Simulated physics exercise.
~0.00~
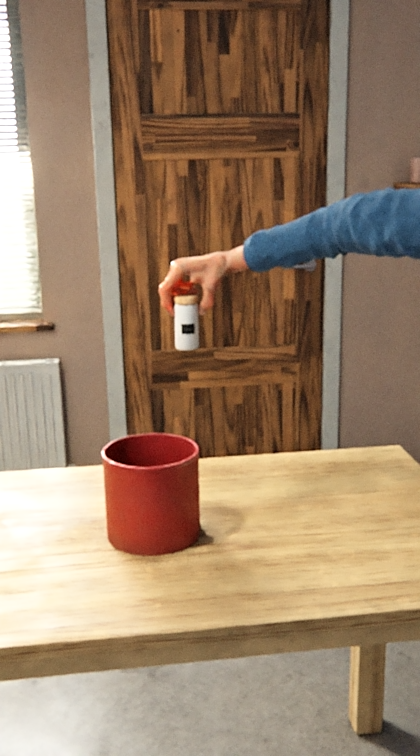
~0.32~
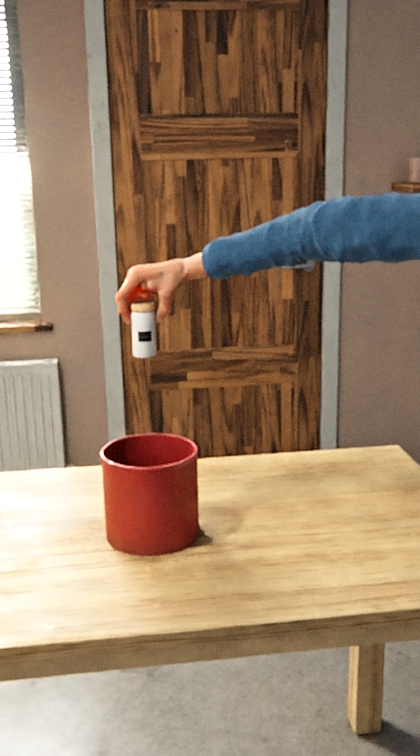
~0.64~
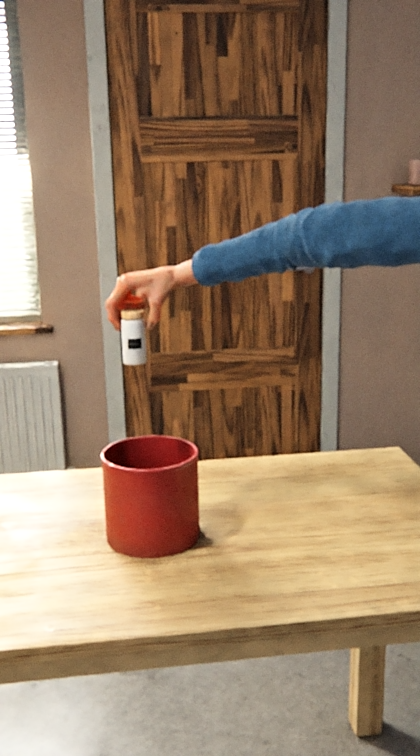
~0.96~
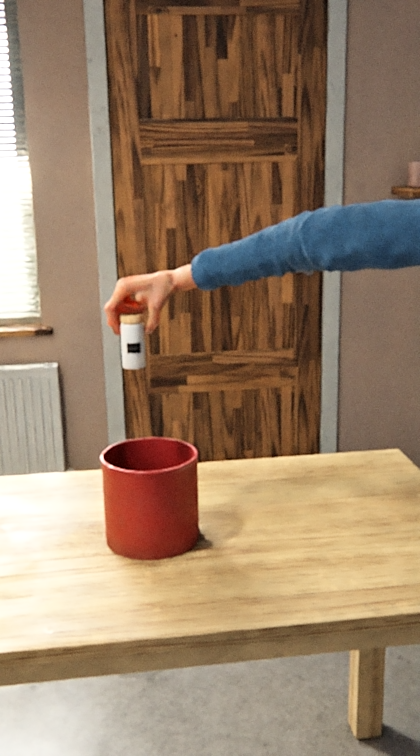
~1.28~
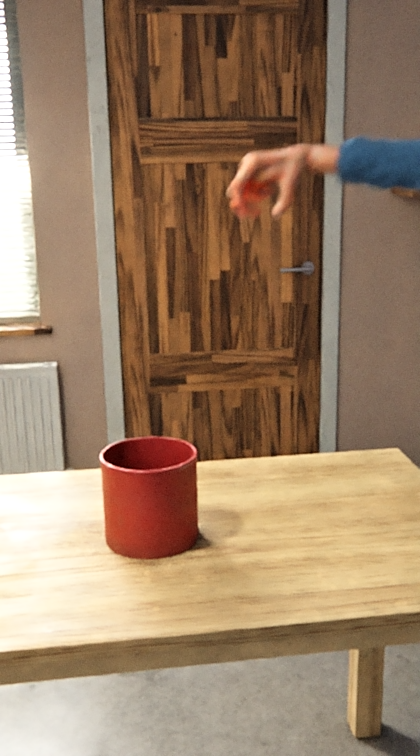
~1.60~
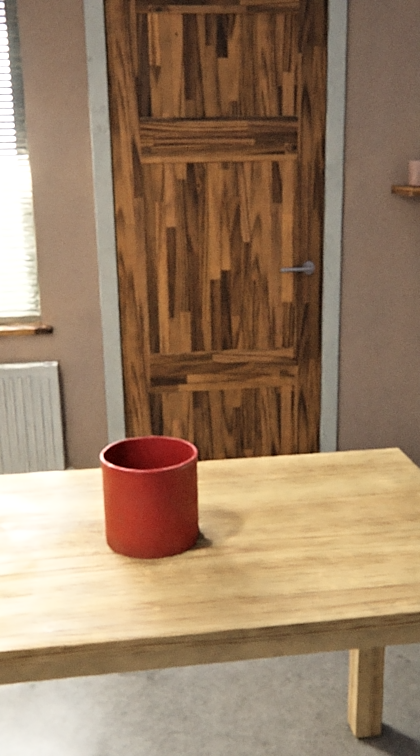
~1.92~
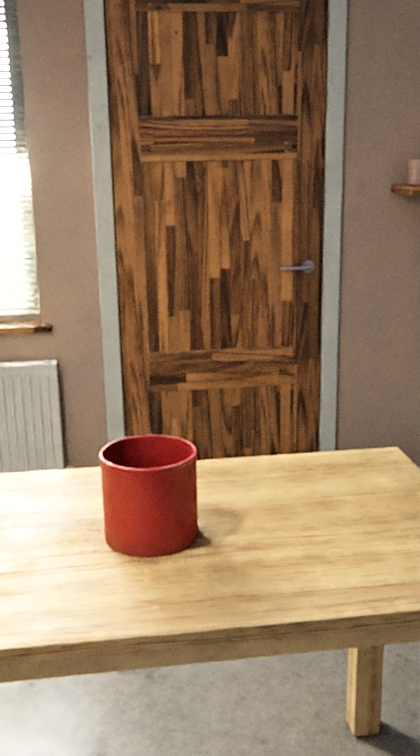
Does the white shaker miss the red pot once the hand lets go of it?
No, the white shaker drops into the red pot. It is out of sight inside once the hand has drawn back.
